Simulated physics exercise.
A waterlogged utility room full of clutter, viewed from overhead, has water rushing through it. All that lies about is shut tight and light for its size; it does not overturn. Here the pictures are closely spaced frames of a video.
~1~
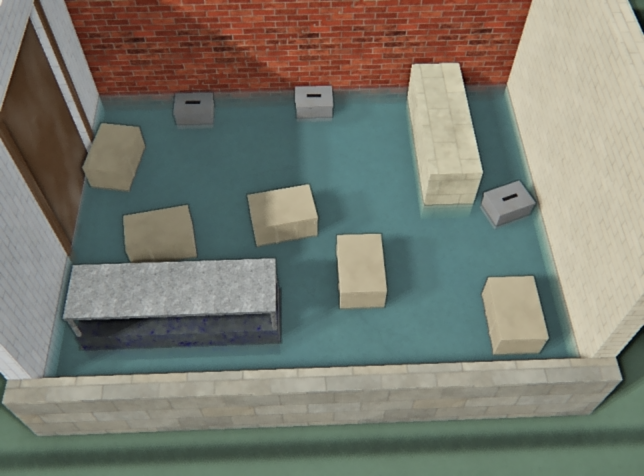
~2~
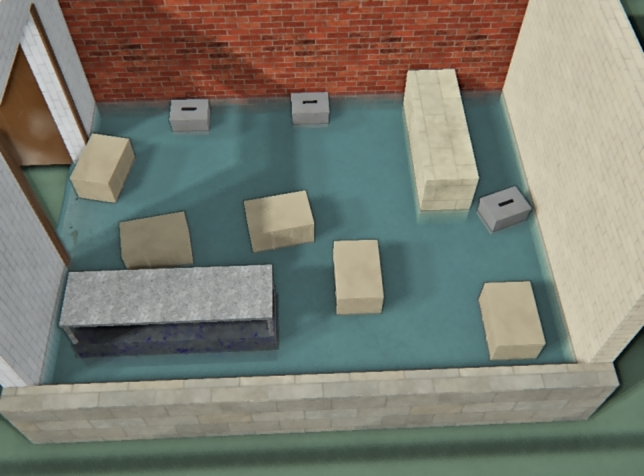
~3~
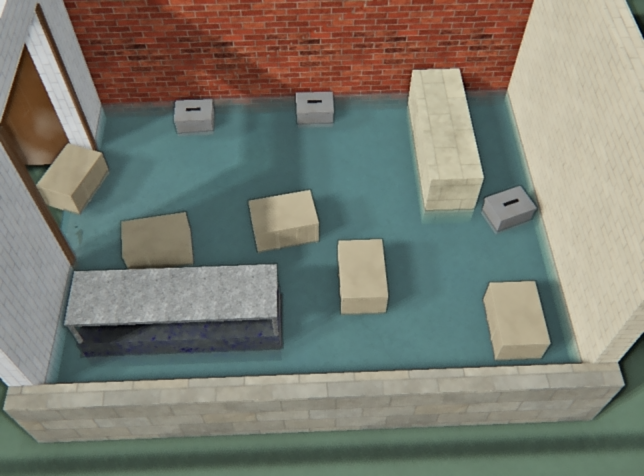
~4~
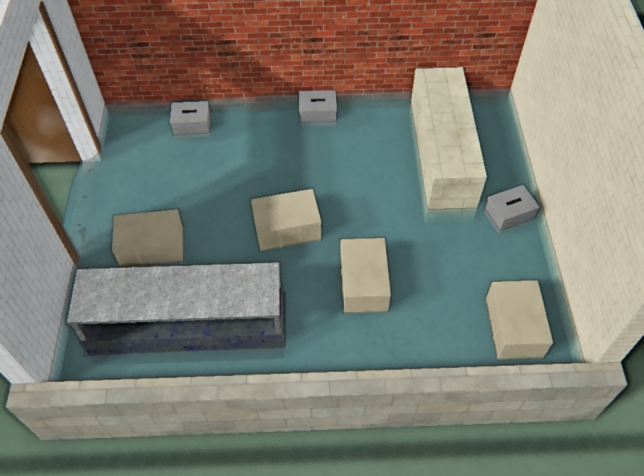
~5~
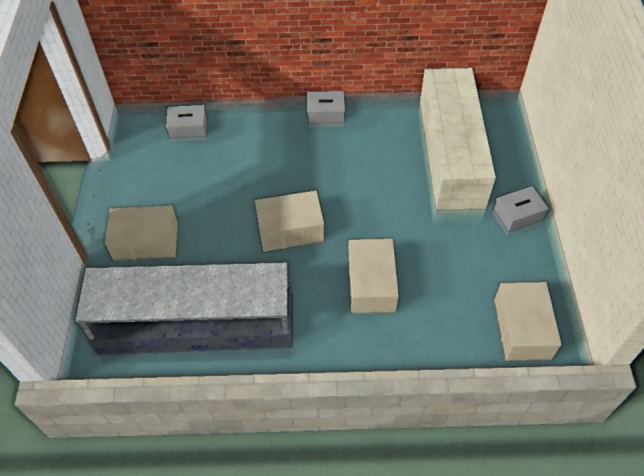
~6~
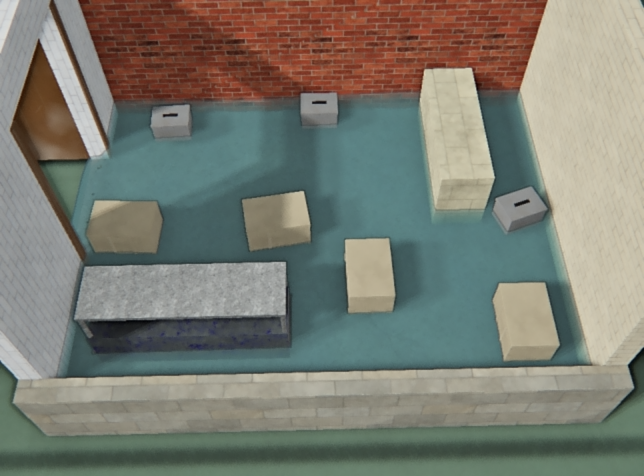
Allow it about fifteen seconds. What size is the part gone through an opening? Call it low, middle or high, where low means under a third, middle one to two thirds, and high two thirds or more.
High.
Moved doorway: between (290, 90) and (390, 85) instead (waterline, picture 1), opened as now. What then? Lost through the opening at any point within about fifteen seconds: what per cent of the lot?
Result: 50 per cent.
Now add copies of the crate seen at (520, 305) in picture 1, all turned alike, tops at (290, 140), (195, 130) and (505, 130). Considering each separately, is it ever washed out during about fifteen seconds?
Exits, exits, remains.
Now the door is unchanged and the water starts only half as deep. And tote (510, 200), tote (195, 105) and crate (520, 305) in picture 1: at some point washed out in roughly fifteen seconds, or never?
Okay, in order that's held inside, ends up outside, held inside.
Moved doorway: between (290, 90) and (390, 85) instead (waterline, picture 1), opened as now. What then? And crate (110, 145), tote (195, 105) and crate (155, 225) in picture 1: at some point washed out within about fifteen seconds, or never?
The three read no escape, escape and no escape, in that order.
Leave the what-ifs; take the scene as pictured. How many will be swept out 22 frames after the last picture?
The count is 6.
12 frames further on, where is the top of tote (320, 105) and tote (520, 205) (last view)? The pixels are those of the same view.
First top about at (185, 111); second top about at (437, 232).
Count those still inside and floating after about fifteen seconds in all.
That number is 2.
A moment on, 2 of 8 are out; 6 afloat.
Next, 4 of 8 are out; 4 afloat.
Later, 6 of 8 are out; 2 afloat.
In the end, 6 of 8 are out; 2 afloat.
